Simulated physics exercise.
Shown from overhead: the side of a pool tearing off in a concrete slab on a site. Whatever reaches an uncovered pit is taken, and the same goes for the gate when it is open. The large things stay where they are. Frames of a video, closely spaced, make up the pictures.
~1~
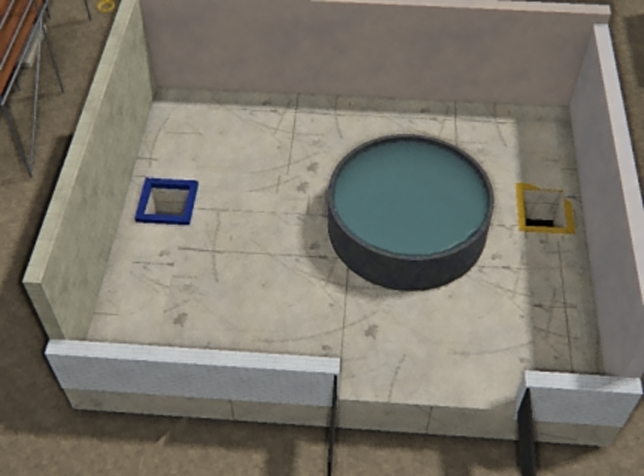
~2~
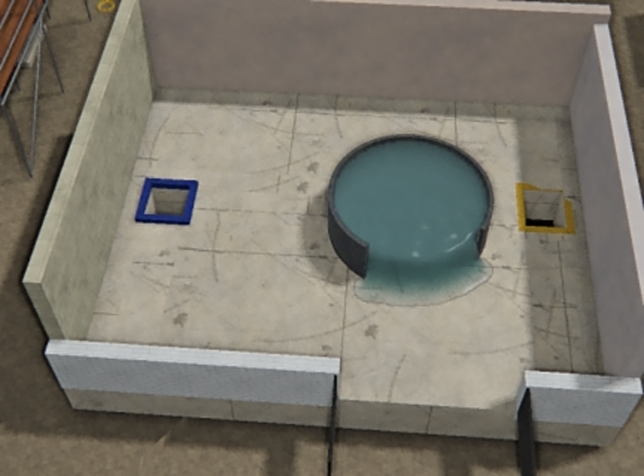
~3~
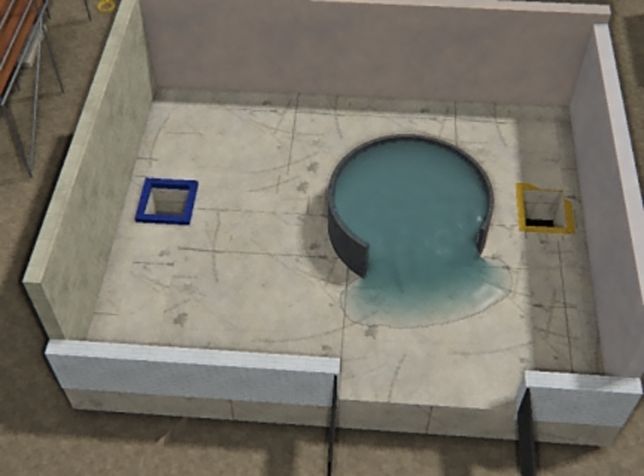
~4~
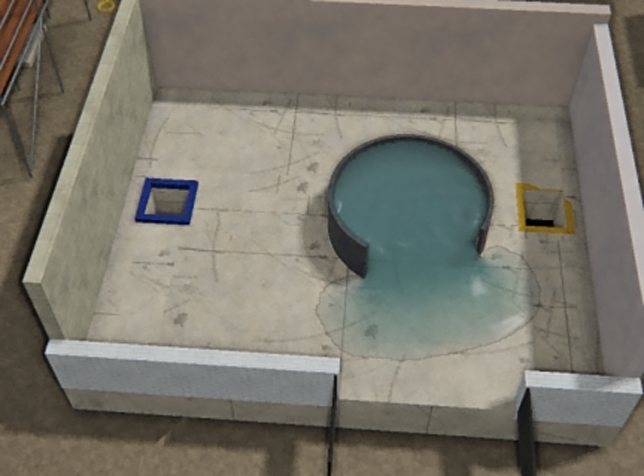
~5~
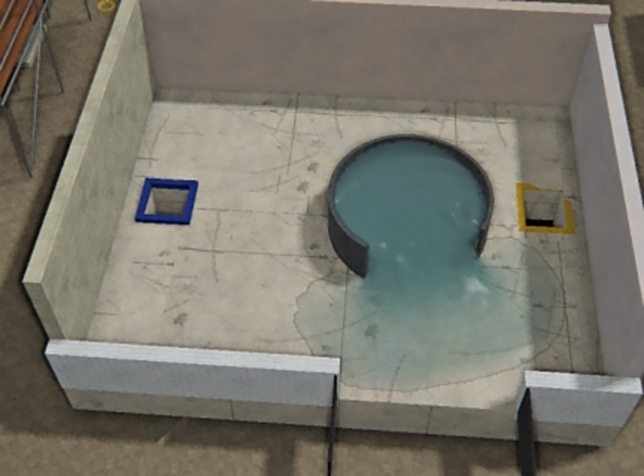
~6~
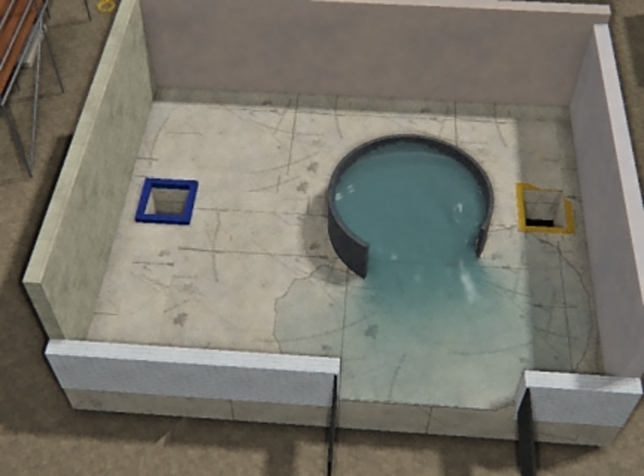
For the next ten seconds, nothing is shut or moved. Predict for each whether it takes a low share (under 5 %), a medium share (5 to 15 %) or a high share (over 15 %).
Prediction: The gate takes a high share; the blue pit takes a low share; the yellow pit takes a medium share.
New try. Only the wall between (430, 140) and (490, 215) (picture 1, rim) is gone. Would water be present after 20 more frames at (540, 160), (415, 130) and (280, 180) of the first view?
Spot by spot: Soaked through, then soaked through, then unaffected.
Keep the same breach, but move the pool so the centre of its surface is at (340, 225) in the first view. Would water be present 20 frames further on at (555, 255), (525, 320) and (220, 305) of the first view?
Looking at all three, I'd call them swamped, swamped, swamped.
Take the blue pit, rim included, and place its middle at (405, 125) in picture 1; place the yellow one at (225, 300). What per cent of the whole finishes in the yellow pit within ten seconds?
Yellow: 2 %.
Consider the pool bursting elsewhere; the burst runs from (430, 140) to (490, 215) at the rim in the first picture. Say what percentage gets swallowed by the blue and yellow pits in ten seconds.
In percent: Blue 0, yellow 55.
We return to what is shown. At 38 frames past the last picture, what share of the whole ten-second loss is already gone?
Log: Around 85 %, estimated.
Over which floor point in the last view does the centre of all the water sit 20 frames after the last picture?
I reckon somewhere around (425, 281).
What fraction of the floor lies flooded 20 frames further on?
About 40 per cent.
A moment on, water covers 25 % of the floor; the gate 9 %, the blue pit 0 %, the yellow pit 0 %.
Next, water covers 30 % of the floor; the gate 24 %, the blue pit 0 %, the yellow pit 0 %.
Then, water covers 40 % of the floor; the gate 41 %, the blue pit 0 %, the yellow pit 1 %.
Later, water covers 50 % of the floor; the gate 56 %, the blue pit 0 %, the yellow pit 5 %.
In the end, water covers 60 % of the floor; the gate 65 %, the blue pit 0 %, the yellow pit 9 %.
